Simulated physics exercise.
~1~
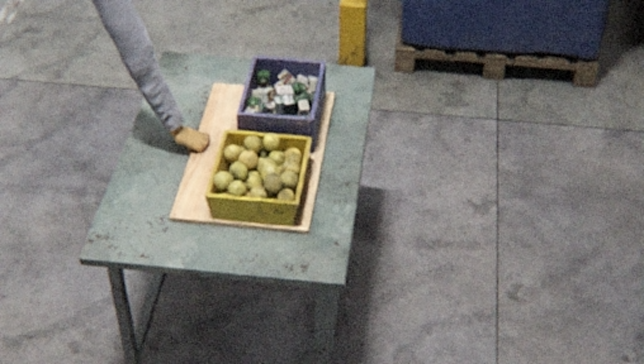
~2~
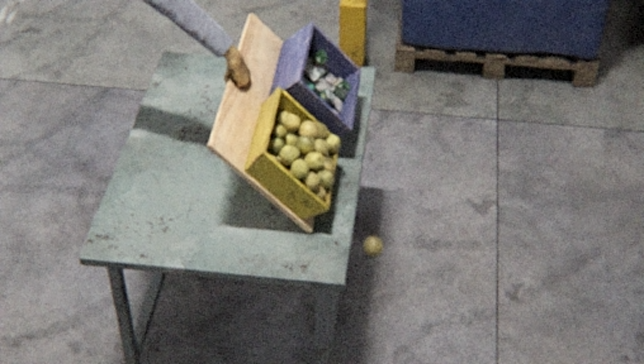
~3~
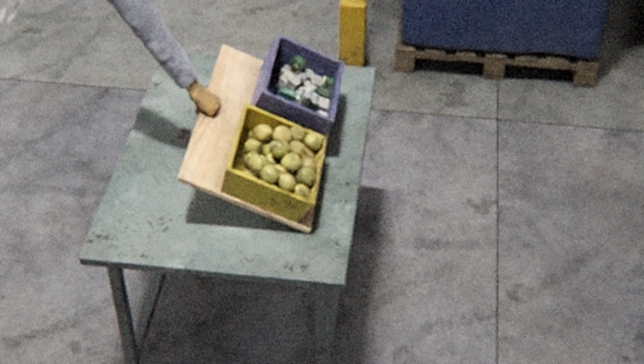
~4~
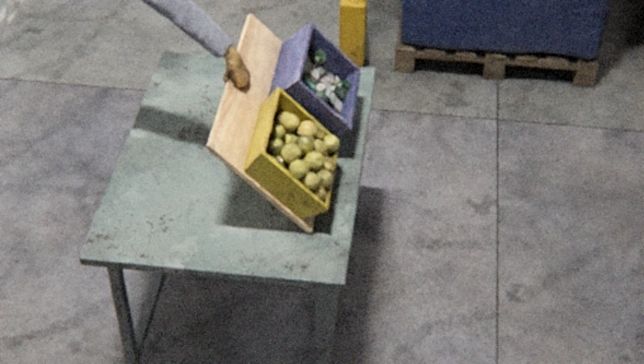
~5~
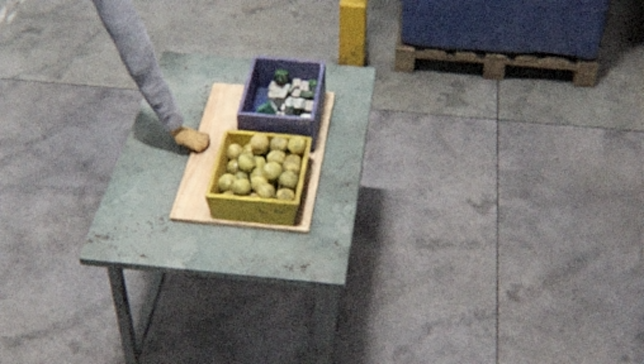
A yellow box heaped with yellow apples and a blue box of small cartons sit side by side on a pale wooden board, seen from above on a greenish table. Around them is a grey concrete floor, with a yellow post and a blue load on a wooden pallet behind. A gloved hand at the board's left edge lifts it steeply to the right, and one apple drops to the floor. The hand lowers the board partway, then raises it steeply again. Finally it lays the board flat, with both boxes still full.
